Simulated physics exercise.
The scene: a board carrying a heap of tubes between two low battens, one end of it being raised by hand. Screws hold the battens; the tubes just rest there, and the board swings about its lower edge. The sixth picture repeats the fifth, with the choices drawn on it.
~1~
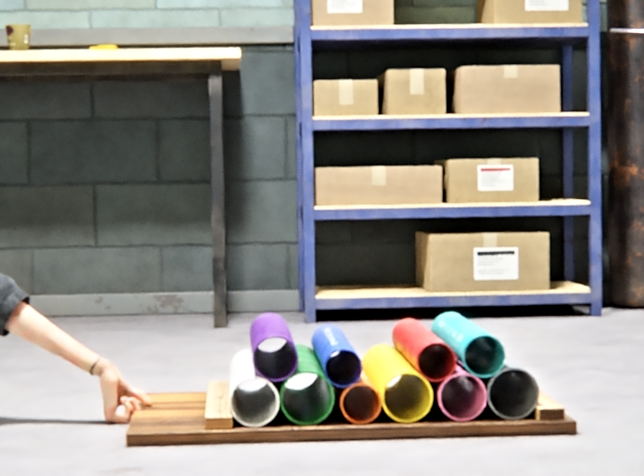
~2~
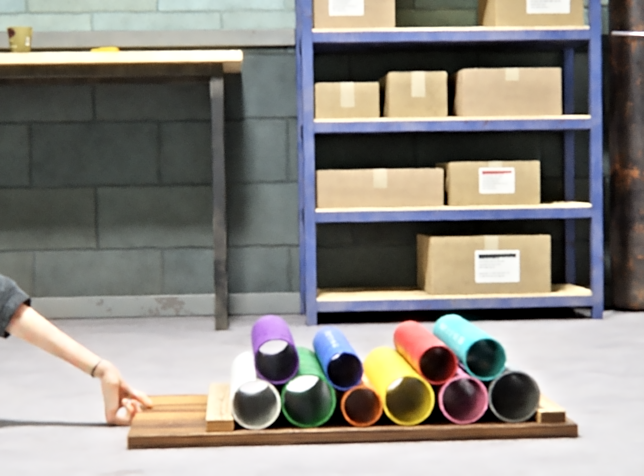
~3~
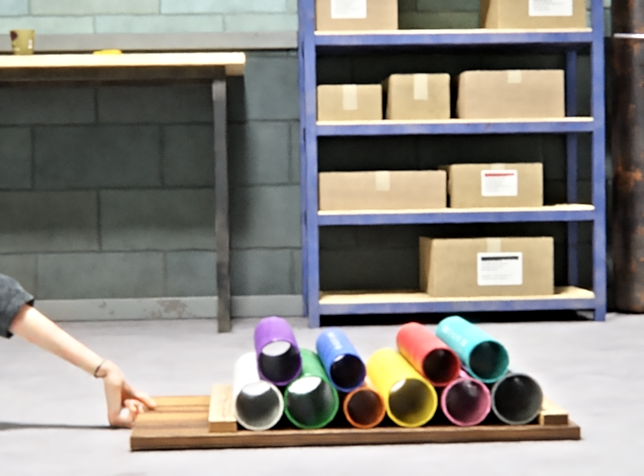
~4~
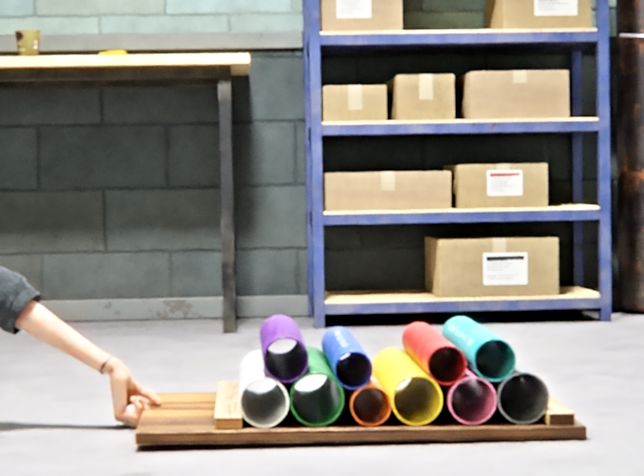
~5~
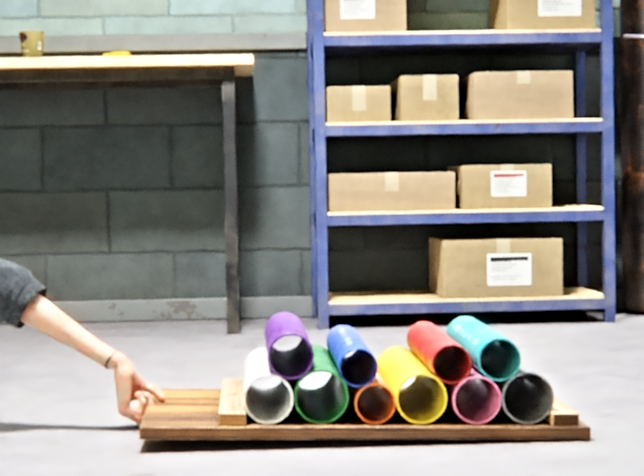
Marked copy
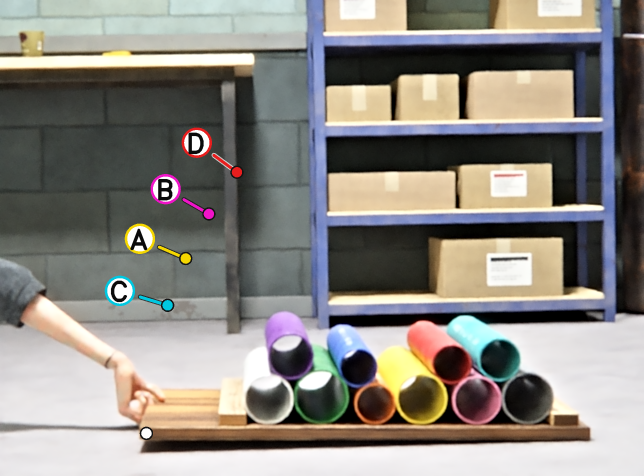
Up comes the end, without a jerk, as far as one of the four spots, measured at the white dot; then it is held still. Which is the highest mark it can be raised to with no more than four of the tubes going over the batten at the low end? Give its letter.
Mark B is as high as it can go.
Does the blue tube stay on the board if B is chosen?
The blue tube: Yes.
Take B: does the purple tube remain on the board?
The purple tube: Yes.
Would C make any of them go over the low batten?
No, at C.
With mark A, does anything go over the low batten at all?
No.
On the marked copy, A at (186, 258); B at (209, 214); C at (168, 305); D at (237, 172); the white dot at (146, 434).
Taking B. A third of the way, board at 18°.
Two thirds of the way, board at 31°.
When it is over, board at 31°, none over the low batten.
As for the rest, A none over the low batten; C none over the low batten; D ten over the low batten.
